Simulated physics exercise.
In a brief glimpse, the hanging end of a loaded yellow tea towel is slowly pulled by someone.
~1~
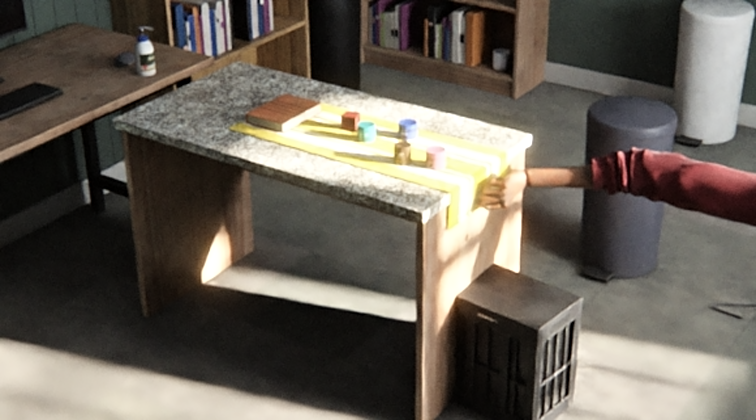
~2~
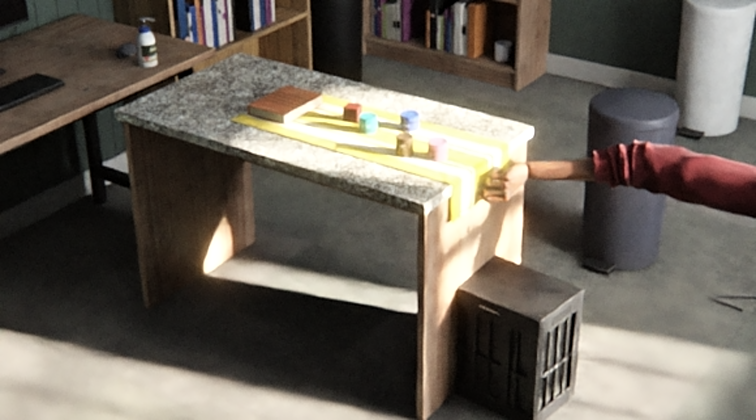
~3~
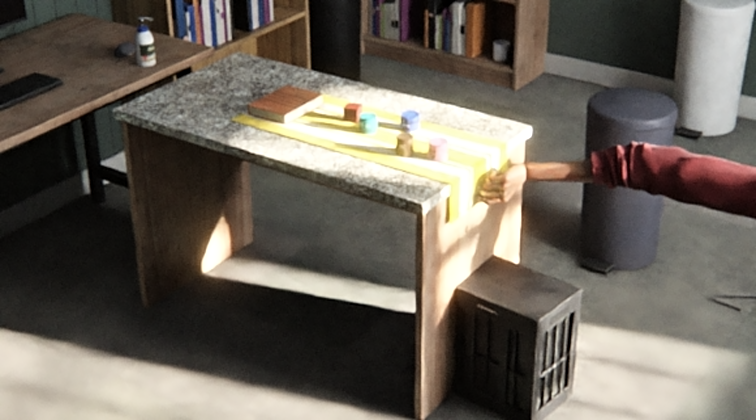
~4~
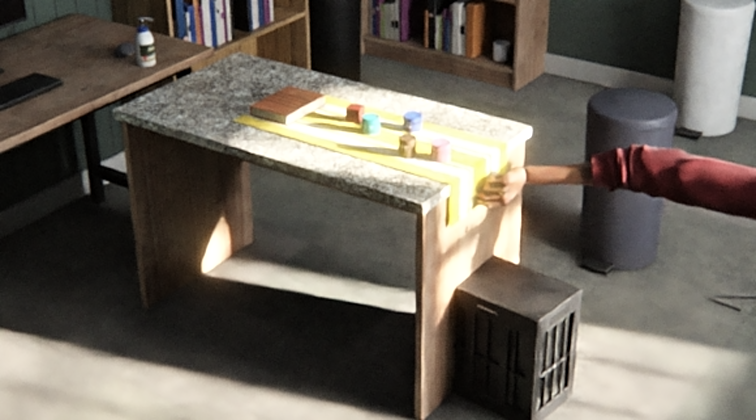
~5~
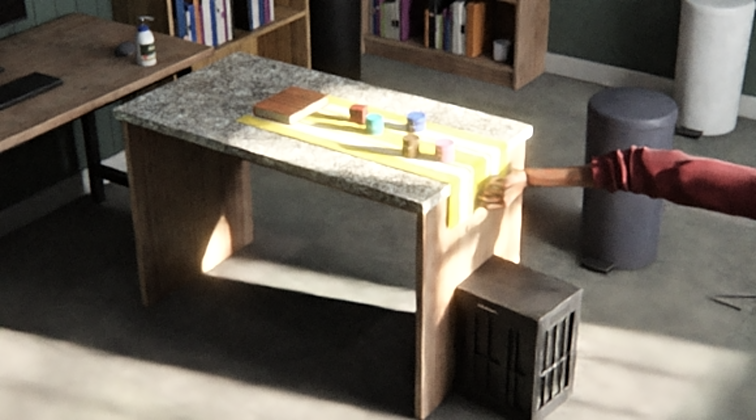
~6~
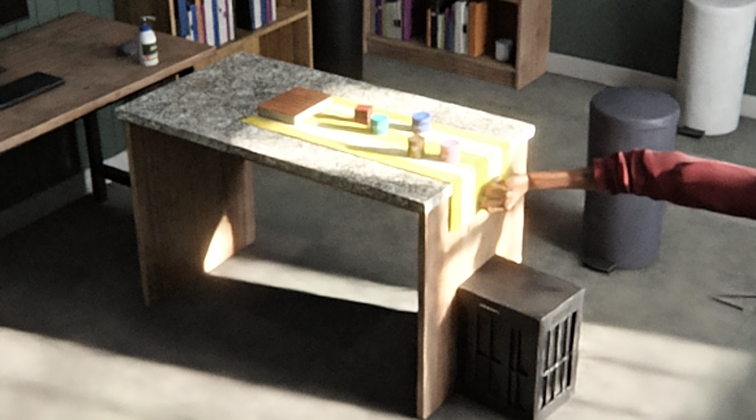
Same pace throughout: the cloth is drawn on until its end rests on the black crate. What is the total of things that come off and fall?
The total is two.
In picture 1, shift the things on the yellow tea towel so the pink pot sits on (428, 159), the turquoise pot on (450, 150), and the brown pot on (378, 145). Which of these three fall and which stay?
The pink pot? It tips off. The turquoise pot tips off, and the brown pot stays where it is.
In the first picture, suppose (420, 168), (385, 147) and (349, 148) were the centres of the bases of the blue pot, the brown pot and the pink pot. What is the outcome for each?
Blue pot: Off. Brown pot: Still up. Pink pot: Still up.
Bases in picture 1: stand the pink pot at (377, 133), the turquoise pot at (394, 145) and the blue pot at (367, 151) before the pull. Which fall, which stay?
Pink pot stays, turquoise pot stays, blue pot stays.
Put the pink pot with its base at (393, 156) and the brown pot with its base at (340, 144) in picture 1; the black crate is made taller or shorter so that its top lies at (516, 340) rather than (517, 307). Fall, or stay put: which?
Result - the pink pot comes off, and the brown pot stays put.
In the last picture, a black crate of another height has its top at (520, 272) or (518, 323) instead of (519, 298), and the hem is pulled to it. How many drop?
Respectively 1 and 3.
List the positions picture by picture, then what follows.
In the first frame, hem (449, 230); pink pot (436, 149); brown pot (403, 144); blue pot (408, 122); turquoise pot (366, 124); red cube (351, 114); top of the crate (517, 307).
In the second frame, hem (452, 223); pink pot (438, 141).
In the third frame, hem (450, 224); brown pot (405, 136).
In the fourth frame, hem (450, 227); blue pot (413, 115); top of the crate (517, 299).
In the fifth frame, hem (450, 230); turquoise pot (374, 116).
In the sixth frame, hem (451, 233); pink pot (450, 143); brown pot (416, 138); blue pot (421, 115); turquoise pot (379, 117); red cube (363, 107).
Soon after, hem near (481, 233); all still up.
Then, hem on the crate; pink pot and brown pot gone.
At rest, hem on the crate; pink pot and brown pot gone. The desk loses two.
